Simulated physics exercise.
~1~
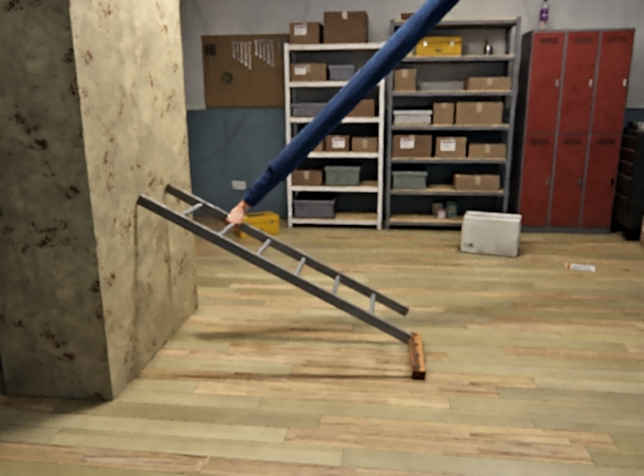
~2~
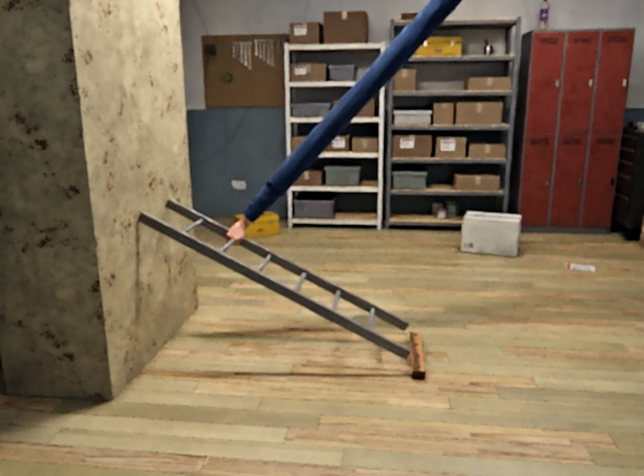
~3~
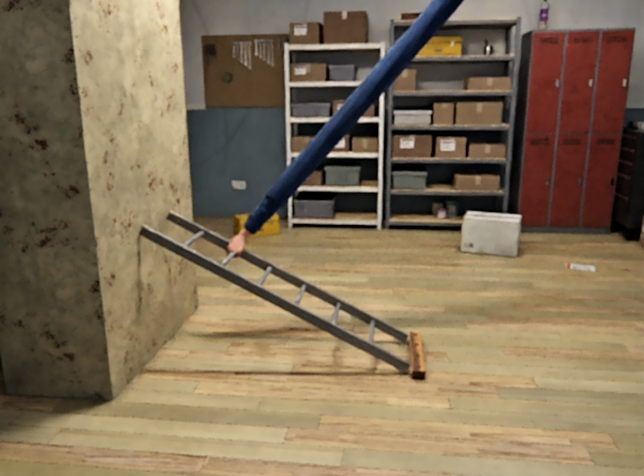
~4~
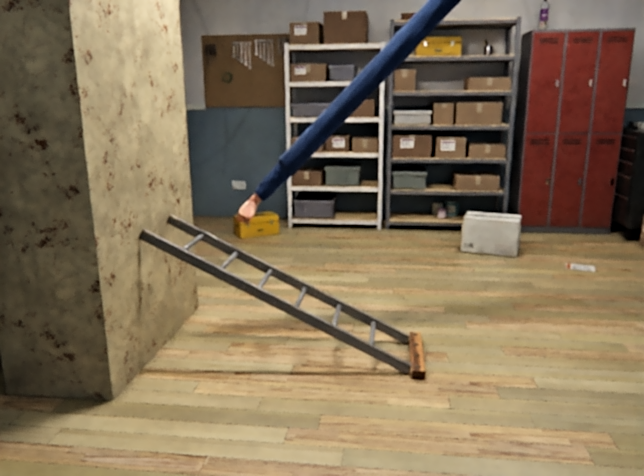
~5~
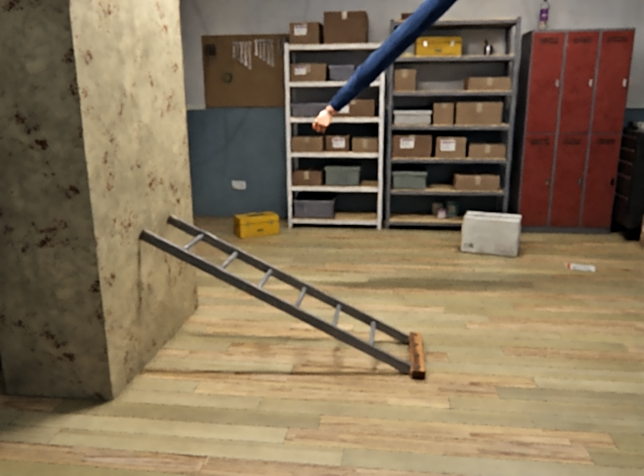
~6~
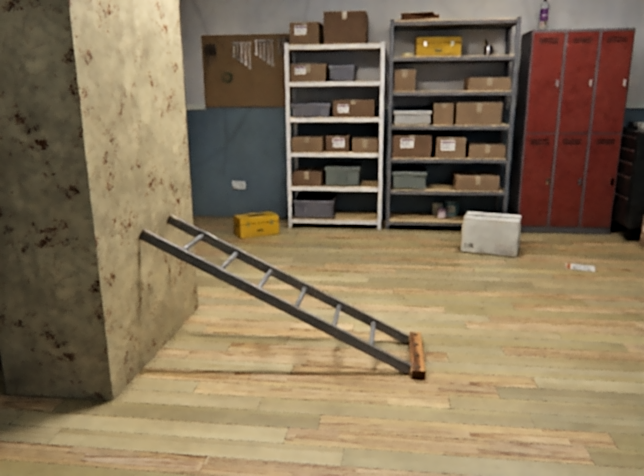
In a storage room, a hand lowers a grey gate, lets go, and it stays propped.
